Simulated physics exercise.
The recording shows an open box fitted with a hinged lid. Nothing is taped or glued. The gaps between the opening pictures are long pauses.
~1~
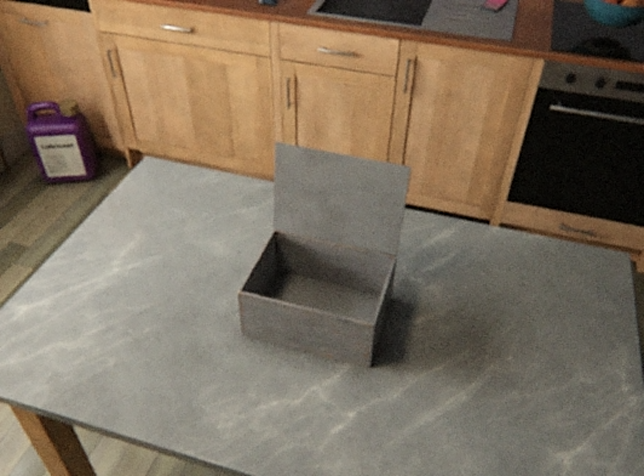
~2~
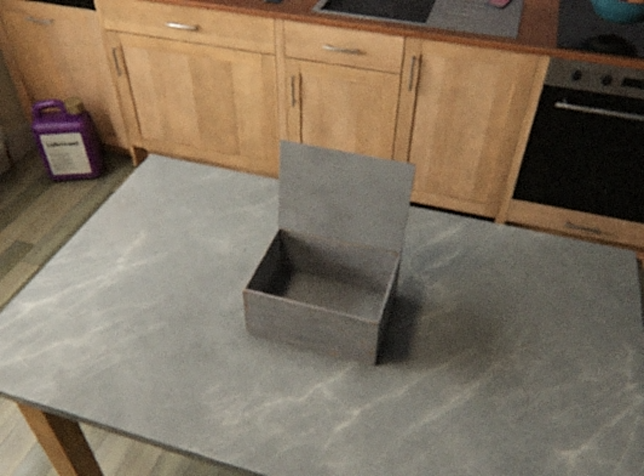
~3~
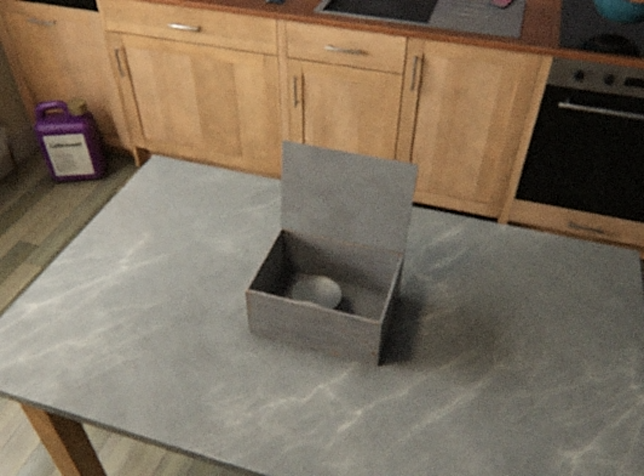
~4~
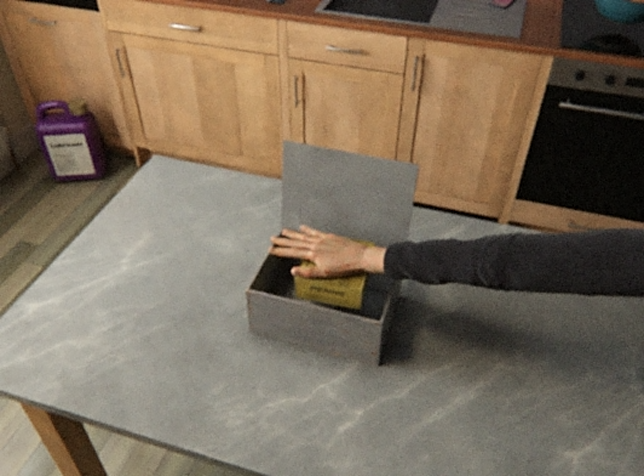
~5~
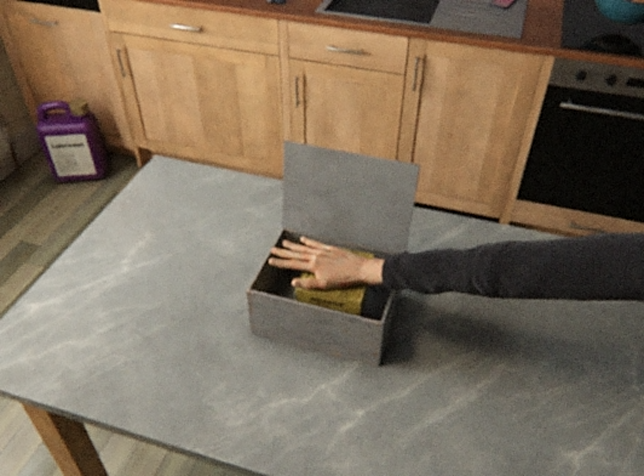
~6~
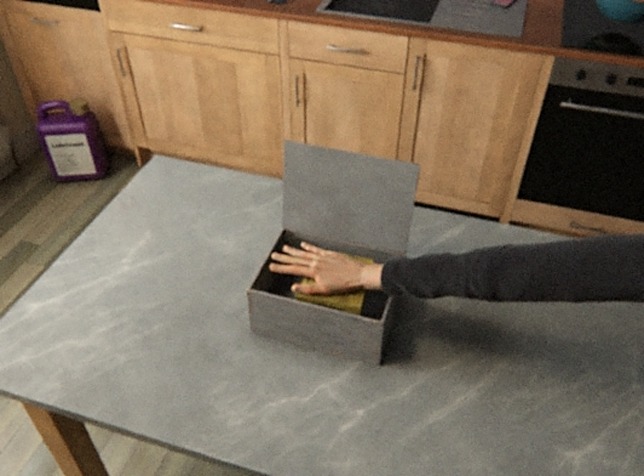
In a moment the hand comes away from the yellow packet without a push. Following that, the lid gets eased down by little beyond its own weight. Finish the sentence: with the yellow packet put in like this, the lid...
The lid closes fully.
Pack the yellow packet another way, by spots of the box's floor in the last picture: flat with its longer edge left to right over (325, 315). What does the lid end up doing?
Result: Lid drops fully.
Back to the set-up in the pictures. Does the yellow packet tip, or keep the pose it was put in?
At the finish it holds its orientation.
Then, 1.10 s later than the last frame, lid starting down.
Then, 1.60 s later than the last frame, lid 60° above the rim.
Then, 2.00 s later than the last frame, lid 32° above the rim.
Then, 2.30 s later than the last frame, lid 8° above the rim.
When it is over, lid shut; both as before. End places, in pixels of the last picture, yellow packet near (336, 286).
